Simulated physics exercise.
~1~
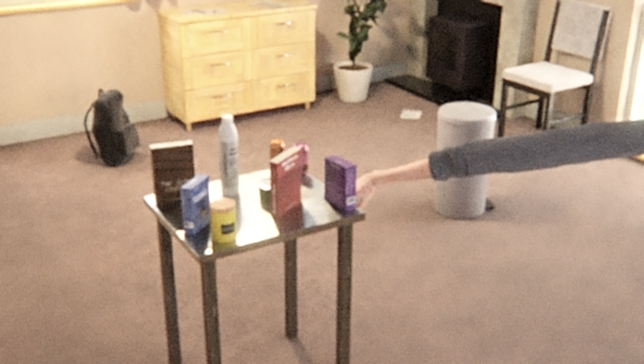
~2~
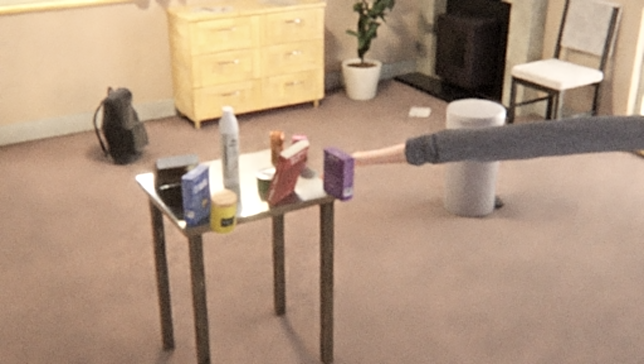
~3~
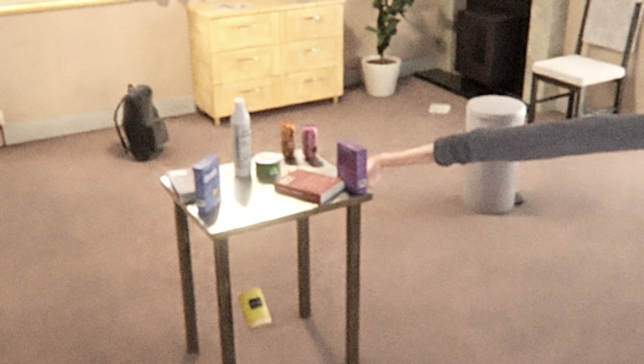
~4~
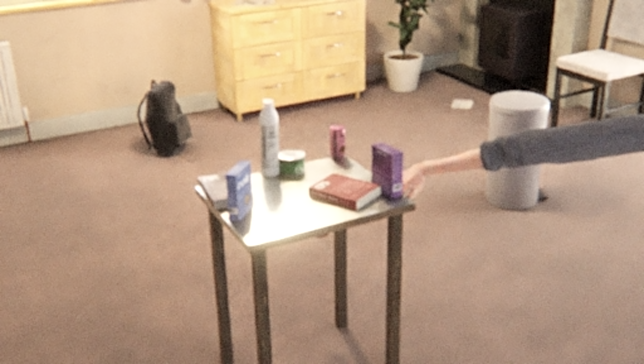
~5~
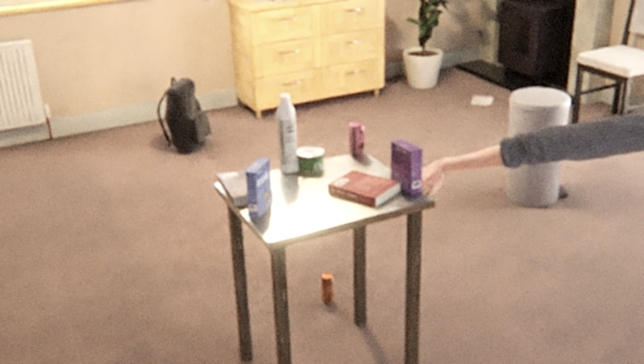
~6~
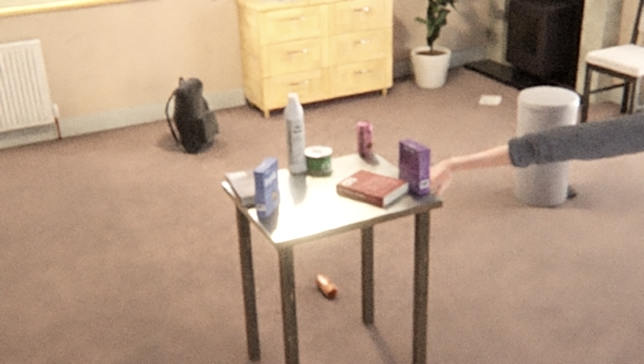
An arm jolting a small side table, toppling two books and sending a yellow jar and an orange can to the floor.
